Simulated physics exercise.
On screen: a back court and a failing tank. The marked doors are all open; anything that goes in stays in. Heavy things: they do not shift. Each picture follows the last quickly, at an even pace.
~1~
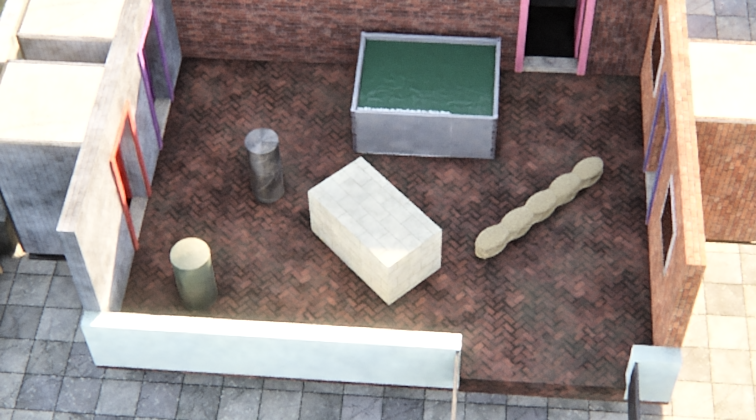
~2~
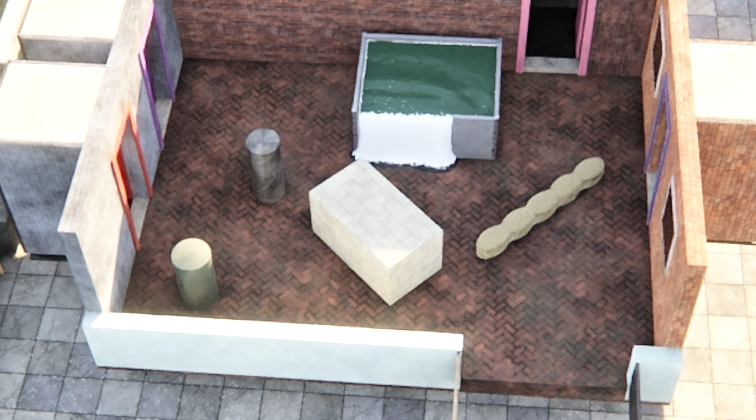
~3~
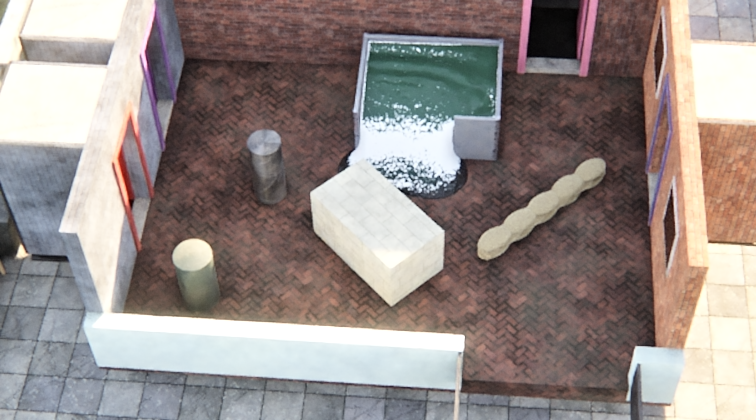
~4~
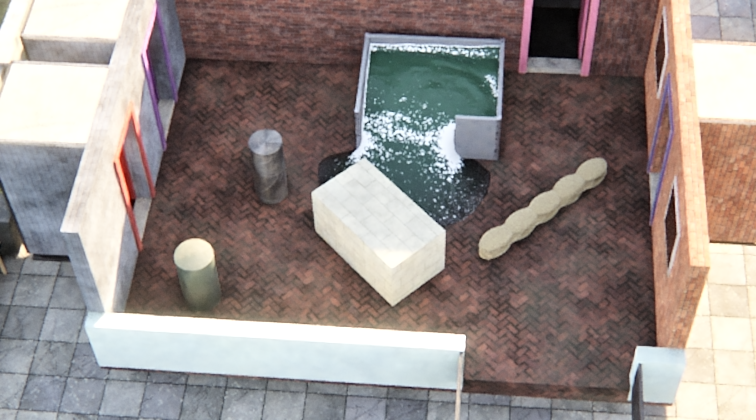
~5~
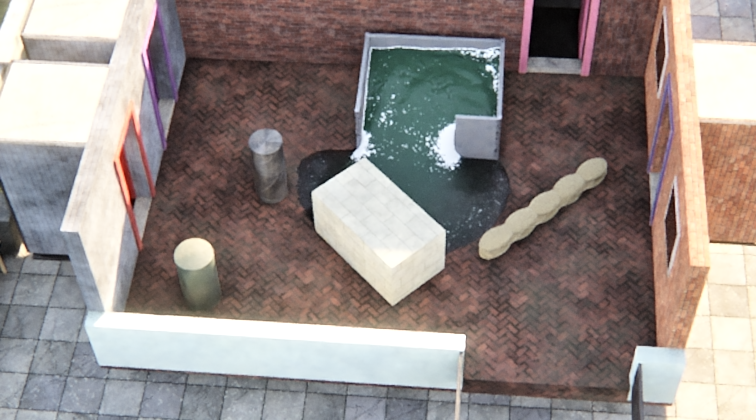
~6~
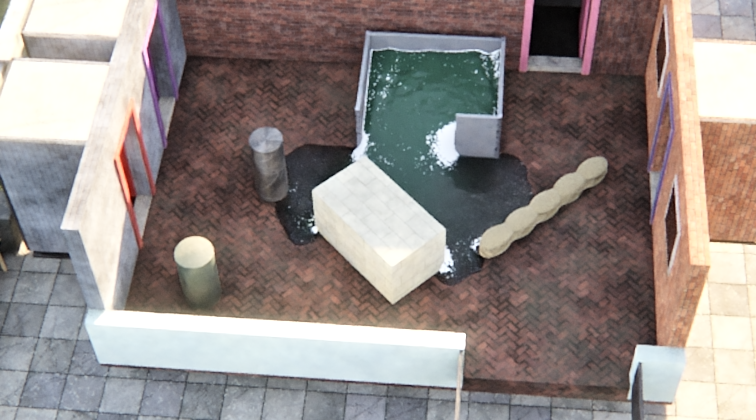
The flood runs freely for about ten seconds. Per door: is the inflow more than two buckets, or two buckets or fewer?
Blue door - two or fewer; red door - more than two; pink door - two or fewer; purple door - two or fewer.
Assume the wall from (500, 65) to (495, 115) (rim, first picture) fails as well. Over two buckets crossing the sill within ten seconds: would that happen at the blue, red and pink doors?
The blue door tops the limit; the red door falls short; the pink door tops the limit.
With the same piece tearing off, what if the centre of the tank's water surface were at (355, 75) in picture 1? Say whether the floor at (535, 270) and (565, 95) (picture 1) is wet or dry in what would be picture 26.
Unflooded and unflooded.
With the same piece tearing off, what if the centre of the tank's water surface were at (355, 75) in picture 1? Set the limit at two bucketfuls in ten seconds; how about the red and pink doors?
The red door exceeds it and the pink door doesn't reach it.
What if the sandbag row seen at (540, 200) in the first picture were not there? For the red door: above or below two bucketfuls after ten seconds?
Observed - red door tops the line.
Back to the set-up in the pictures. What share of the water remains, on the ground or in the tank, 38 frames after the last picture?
I'd say around 78 per cent.
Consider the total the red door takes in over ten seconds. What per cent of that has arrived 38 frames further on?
It should be near 45 percent of the ten-second total.
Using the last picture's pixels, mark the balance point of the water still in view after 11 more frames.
The water's centre sits above (406, 187).
A moment on, water covers 25 % of the floor; the blue door not reached, the red door not reached, the pink door not reached, the purple door not reached.
Next, water covers 50 % of the floor; the blue door not reached, the red door under two buckets in, the pink door not reached, the purple door not reached.
Then, water covers 75 % of the floor; the blue door wet at the sill, nothing in, the red door over two buckets in, the pink door under two buckets in, the purple door wet at the sill, nothing in.
Later, water covers 90 % of the floor; the blue door wet at the sill, nothing in, the red door over two buckets in, the pink door under two buckets in, the purple door wet at the sill, nothing in.
In the end, water covers 95 % of the floor; the blue door under two buckets in, the red door far over two buckets in, the pink door under two buckets in, the purple door wet at the sill, nothing in.
